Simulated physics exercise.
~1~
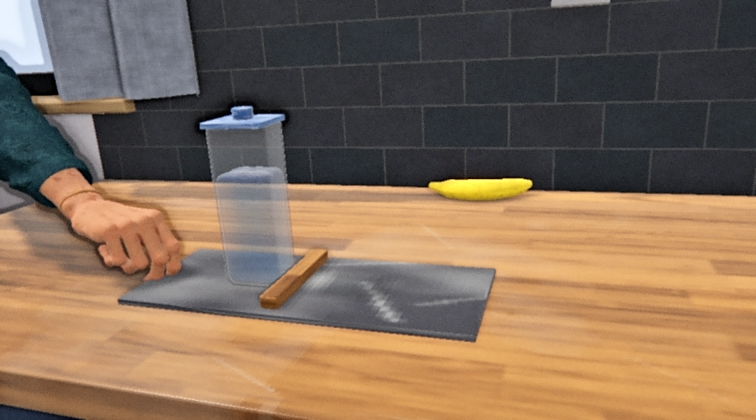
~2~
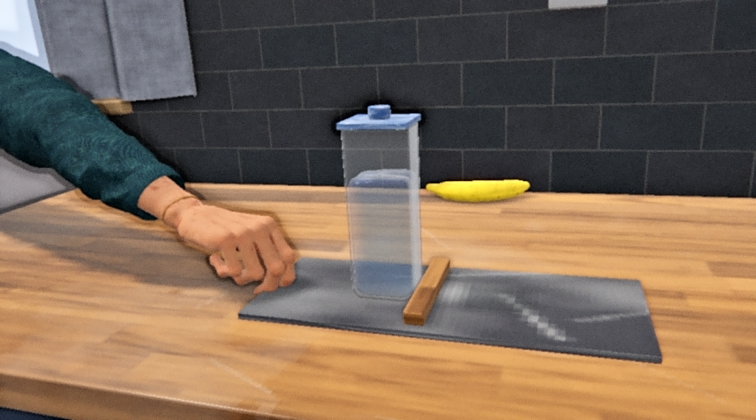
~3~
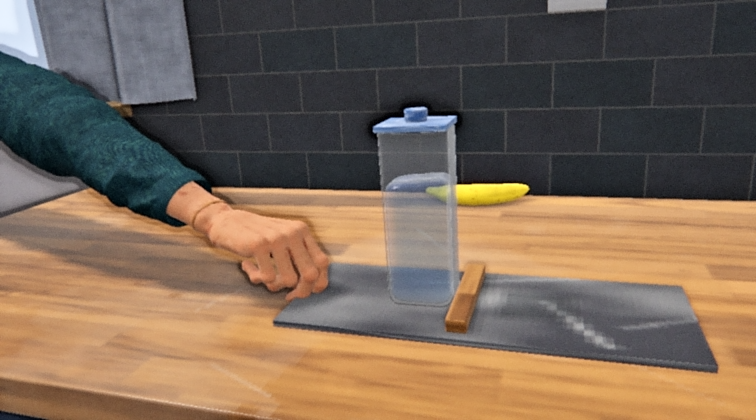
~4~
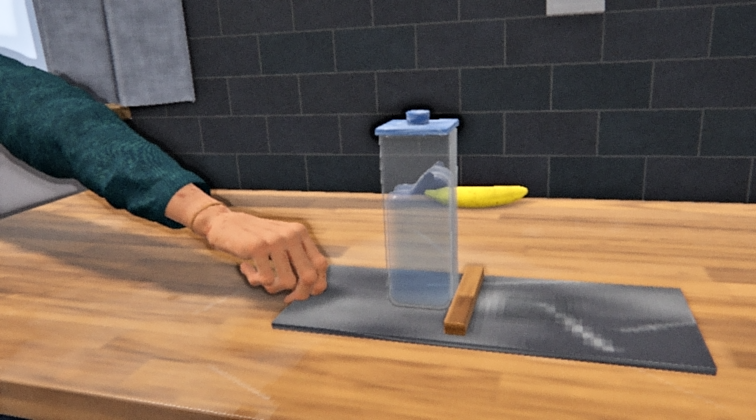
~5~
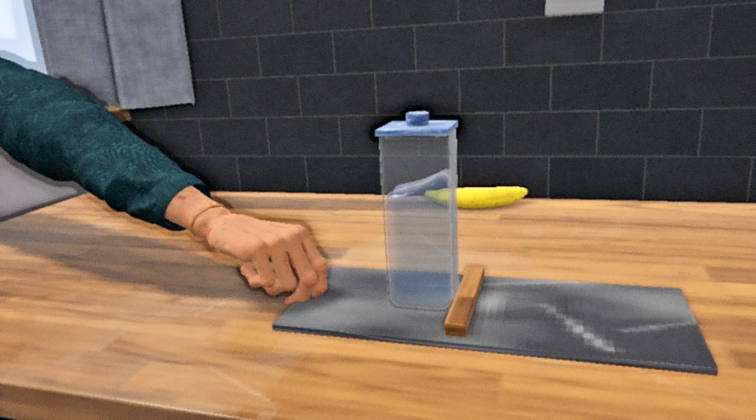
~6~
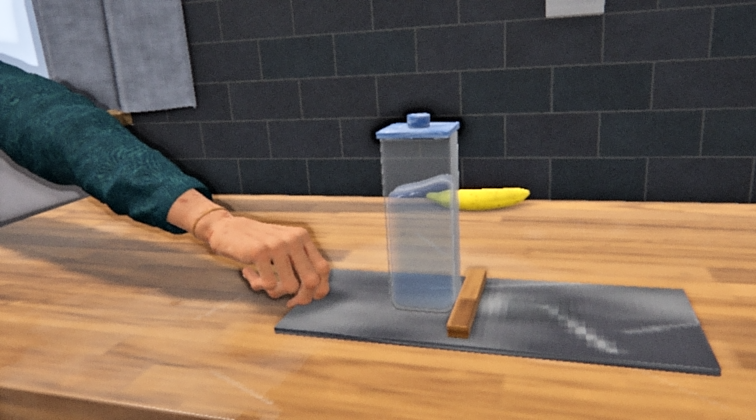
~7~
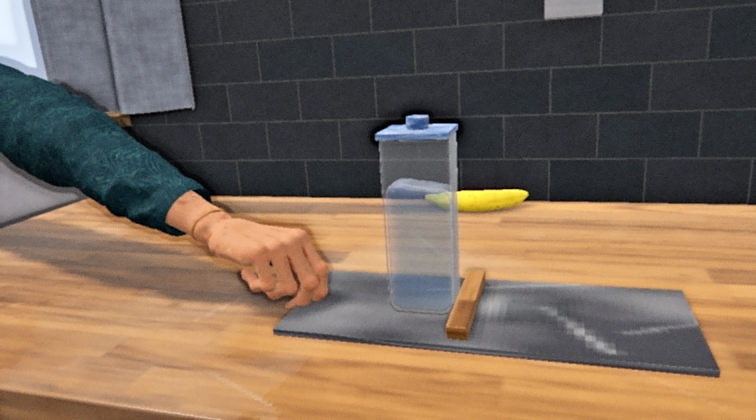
A hand slides a dark board bearing a water canister right, then stops, the canister upright.
